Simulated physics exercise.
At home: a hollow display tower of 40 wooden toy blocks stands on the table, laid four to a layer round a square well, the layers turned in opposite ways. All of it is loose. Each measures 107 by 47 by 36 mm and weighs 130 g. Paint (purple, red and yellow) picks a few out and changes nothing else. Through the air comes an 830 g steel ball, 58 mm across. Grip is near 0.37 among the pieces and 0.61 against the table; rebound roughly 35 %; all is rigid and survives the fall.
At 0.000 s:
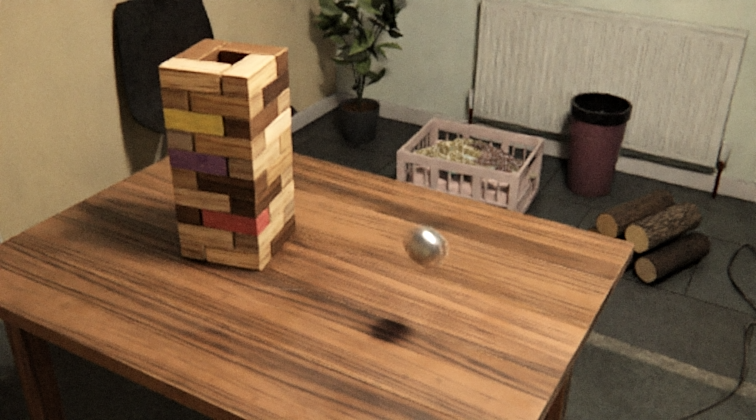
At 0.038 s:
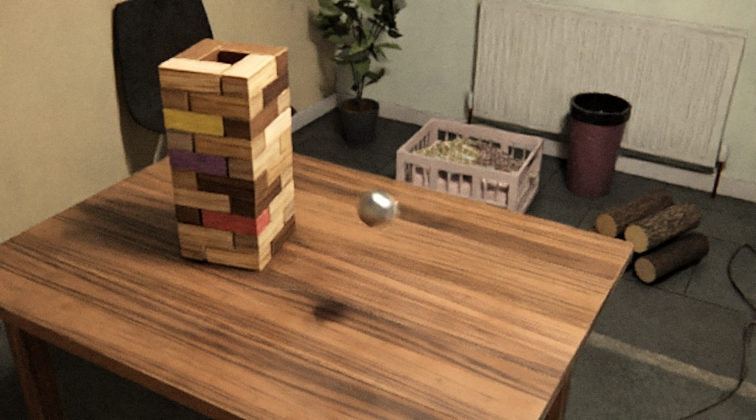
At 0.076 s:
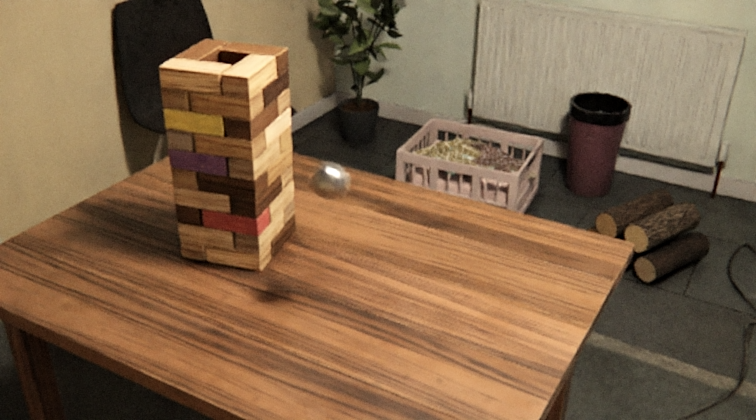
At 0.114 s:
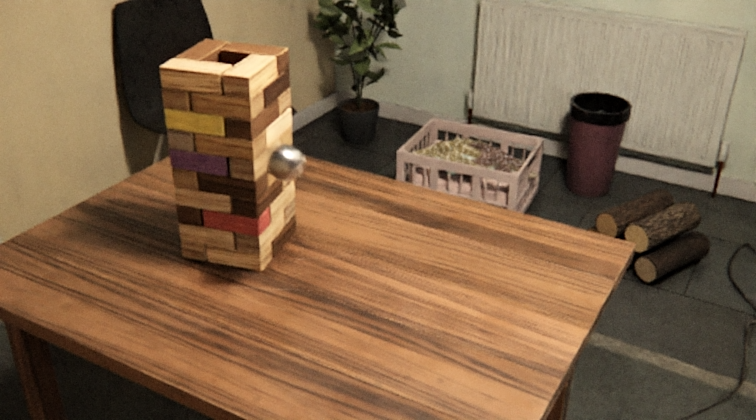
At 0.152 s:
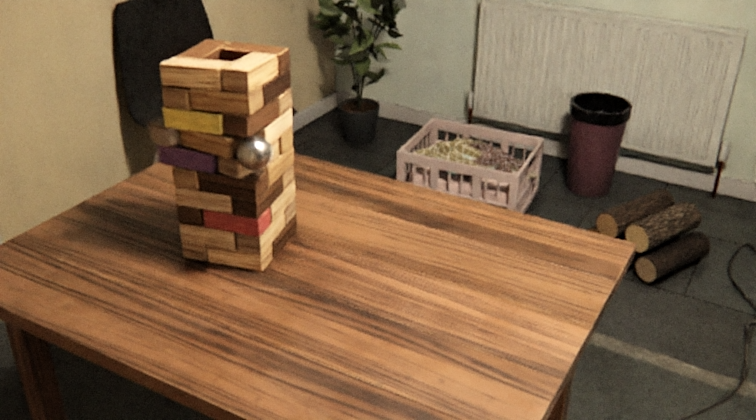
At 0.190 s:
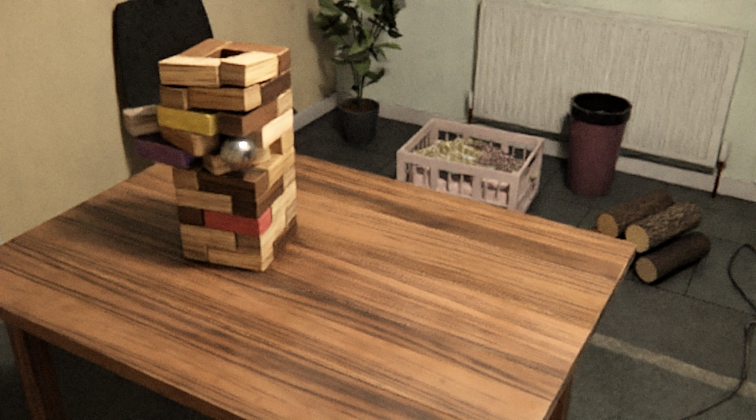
Steel ball flying left over a wooden table and striking a hollow toy block tower, pushing purple and yellow blocks out of line.
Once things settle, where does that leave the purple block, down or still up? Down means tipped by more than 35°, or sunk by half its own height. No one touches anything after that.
The purple block falls.
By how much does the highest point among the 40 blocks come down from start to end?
Roughly 4 cm.
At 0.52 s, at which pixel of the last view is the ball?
Near (175, 198).
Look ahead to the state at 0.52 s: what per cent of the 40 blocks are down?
By then 10 per cent.
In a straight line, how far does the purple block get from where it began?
Some 29 cm.
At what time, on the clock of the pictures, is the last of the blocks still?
At about 1.5 s.
Around 0.52 s, ball still moving; 4 of the 40 blocks down; purple block on its side; yellow block tipped 36°, 12 cm lower.
Around 0.96 s, ball still moving; 12 of the 40 blocks down; purple block on its side; yellow block tipped 51°, 53 cm lower.
Finally (1.9 s), ball rolling away; 12 of the 40 blocks down; purple block 18 cm lower; yellow block on its side; red block unmoved. Seen by the last camera, middles, purple block near (120, 216).
